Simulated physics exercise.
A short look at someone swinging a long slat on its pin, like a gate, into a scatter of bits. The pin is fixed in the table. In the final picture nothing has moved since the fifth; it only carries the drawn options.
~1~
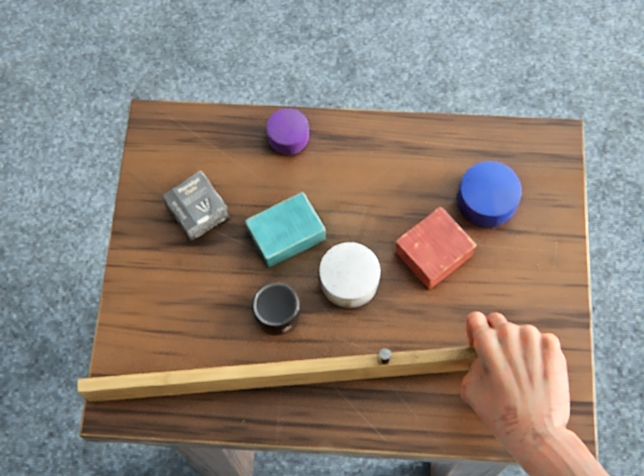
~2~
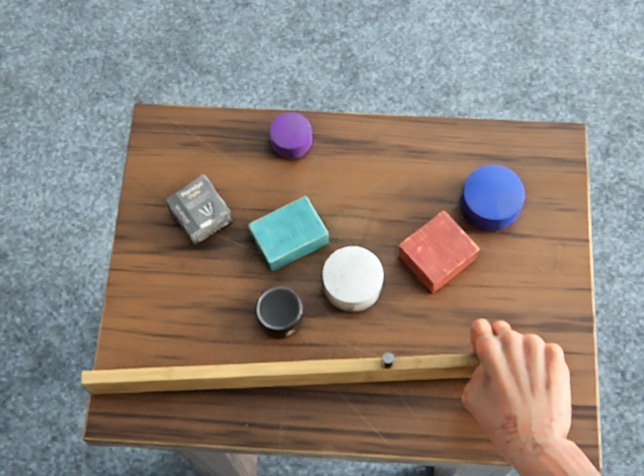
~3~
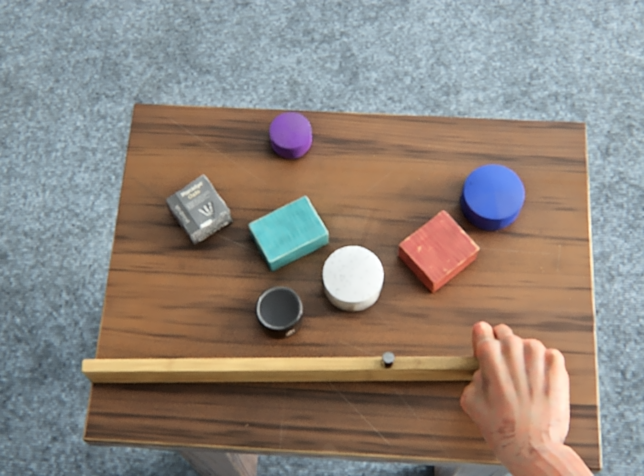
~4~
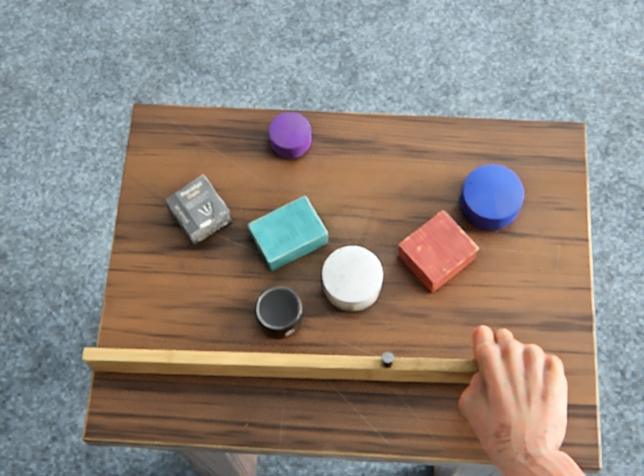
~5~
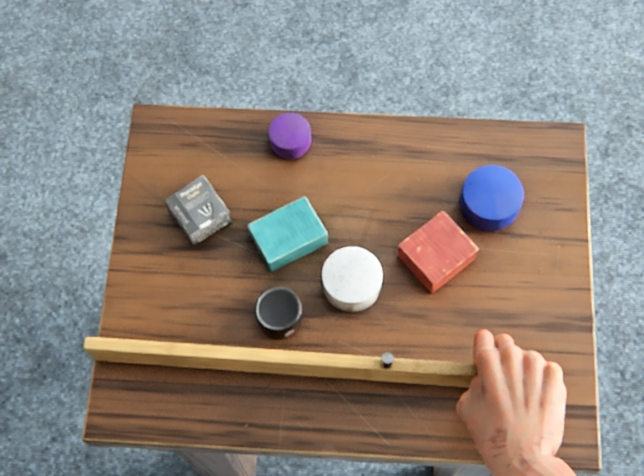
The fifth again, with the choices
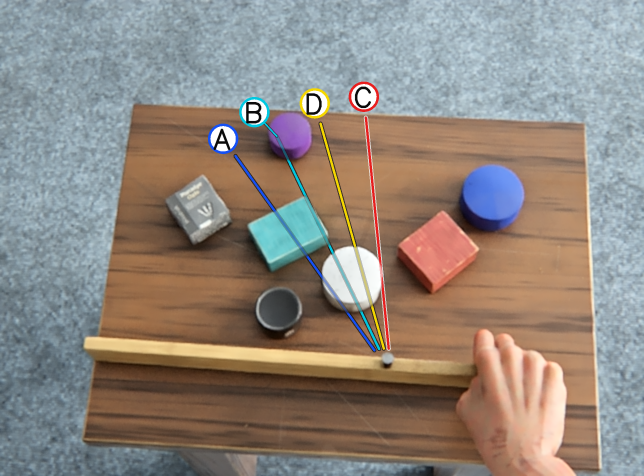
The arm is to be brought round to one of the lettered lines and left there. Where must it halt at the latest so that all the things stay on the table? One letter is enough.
At B, and not beyond.
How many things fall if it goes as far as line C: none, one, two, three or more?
One.
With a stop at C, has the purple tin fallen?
Yes.
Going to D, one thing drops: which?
The purple tin goes over.
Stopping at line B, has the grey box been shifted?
By then, yes.
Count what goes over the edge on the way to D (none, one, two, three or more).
In all, one.
On the marked copy, A at (302, 249); B at (326, 238); C at (377, 228); D at (351, 231).
Following B. Soon after the start, arm (247, 296); black tub (288, 293); purple tin (290, 136).
Later, arm (285, 252); grey box (243, 172); turquoise block (296, 216).
In the end, arm (322, 230); purple tin (340, 113); grey box (307, 144); nothing has fallen.
As for the rest, A is safe but short; C drops the purple tin; D drops the purple tin.
